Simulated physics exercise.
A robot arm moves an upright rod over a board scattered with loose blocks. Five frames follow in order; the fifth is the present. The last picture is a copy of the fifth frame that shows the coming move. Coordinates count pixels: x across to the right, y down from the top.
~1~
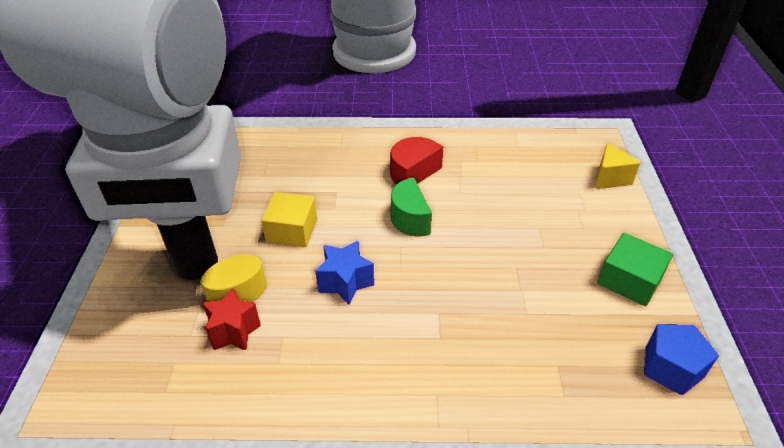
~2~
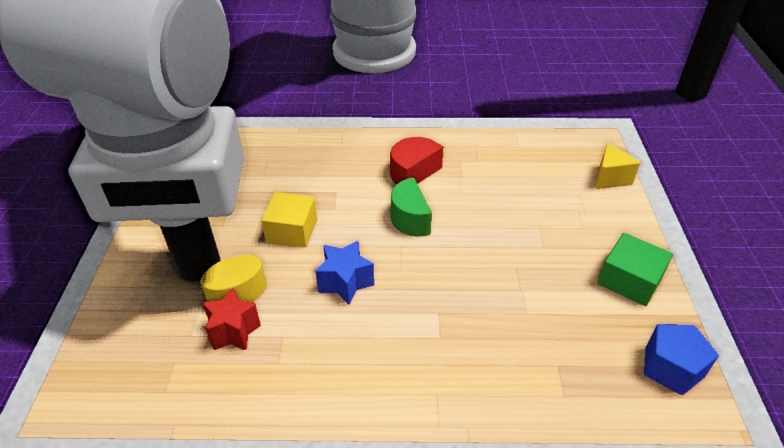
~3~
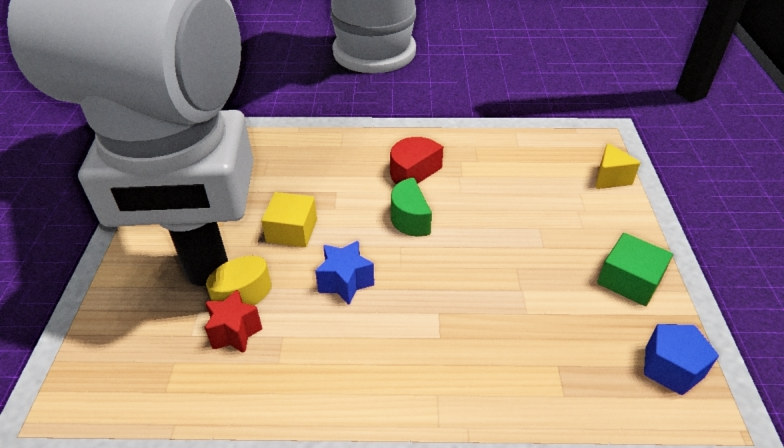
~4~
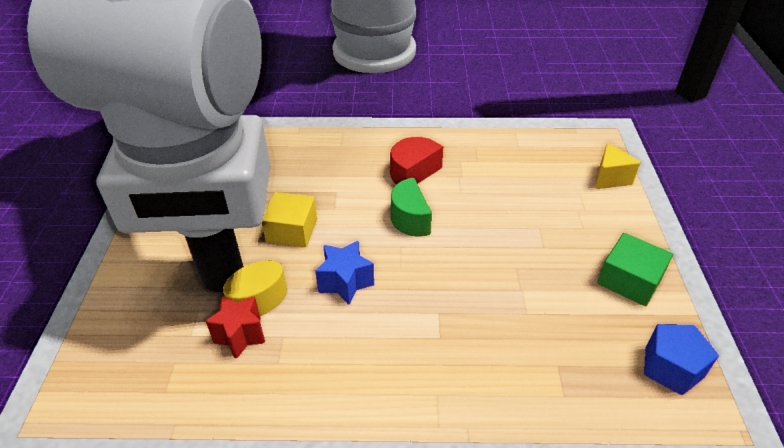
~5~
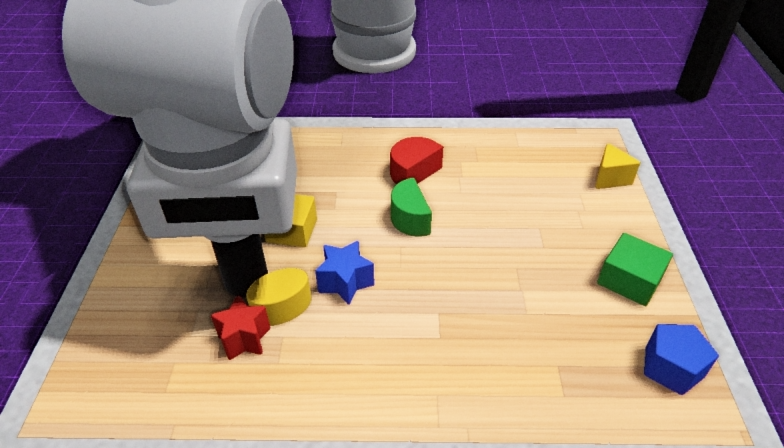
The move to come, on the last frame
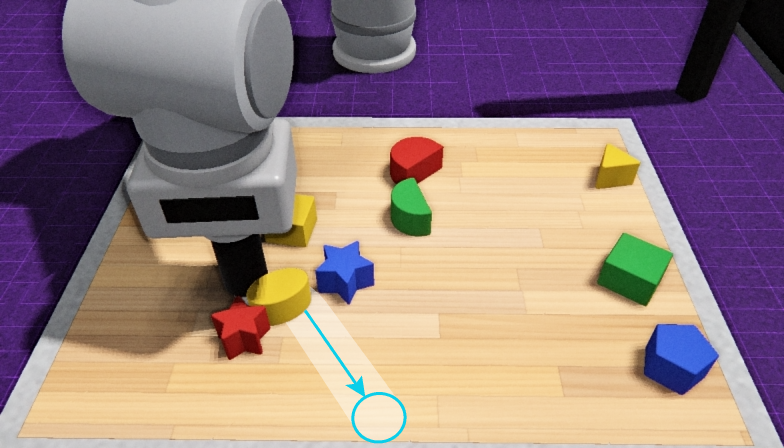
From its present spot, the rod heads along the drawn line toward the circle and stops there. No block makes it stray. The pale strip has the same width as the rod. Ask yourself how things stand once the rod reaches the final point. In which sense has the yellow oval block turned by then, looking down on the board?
From above, it turns counterclockwise.
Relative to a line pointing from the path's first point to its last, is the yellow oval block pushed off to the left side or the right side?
It will end up to the left.
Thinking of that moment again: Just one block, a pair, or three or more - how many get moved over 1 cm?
That's one.
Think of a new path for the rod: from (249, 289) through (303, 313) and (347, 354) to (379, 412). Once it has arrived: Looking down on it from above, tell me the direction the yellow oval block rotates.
It goes round opposite to clock hands.
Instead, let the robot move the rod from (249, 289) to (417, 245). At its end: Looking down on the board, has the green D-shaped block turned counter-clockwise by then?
Yes, that is how it ends up.
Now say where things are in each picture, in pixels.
The first picture shows tip of the rod at (197, 264), middles of tops, yellow oval block at (231, 271), blue star-shaped block at (343, 259).
The second picture shows rod at (199, 266), nothing pushed.
The third picture shows rod at (208, 270), yellow oval block at (236, 272).
The fourth picture shows rod at (223, 276), yellow oval block at (253, 277).
The fifth picture shows rod at (247, 281), yellow oval block at (277, 285), blue star-shaped block at (343, 259).
The line goes from (249, 289) through (305, 310) and (339, 359) to (379, 417).
On the path given first. One third of the way, rod at (304, 303); yellow oval block at (337, 310).
Two thirds of the way, rod at (339, 353); yellow oval block at (386, 340), turned 70° anticlockwise.
At the end, rod at (379, 409); yellow oval block at (401, 347), turned 100° anticlockwise; blue star-shaped block unmoved.
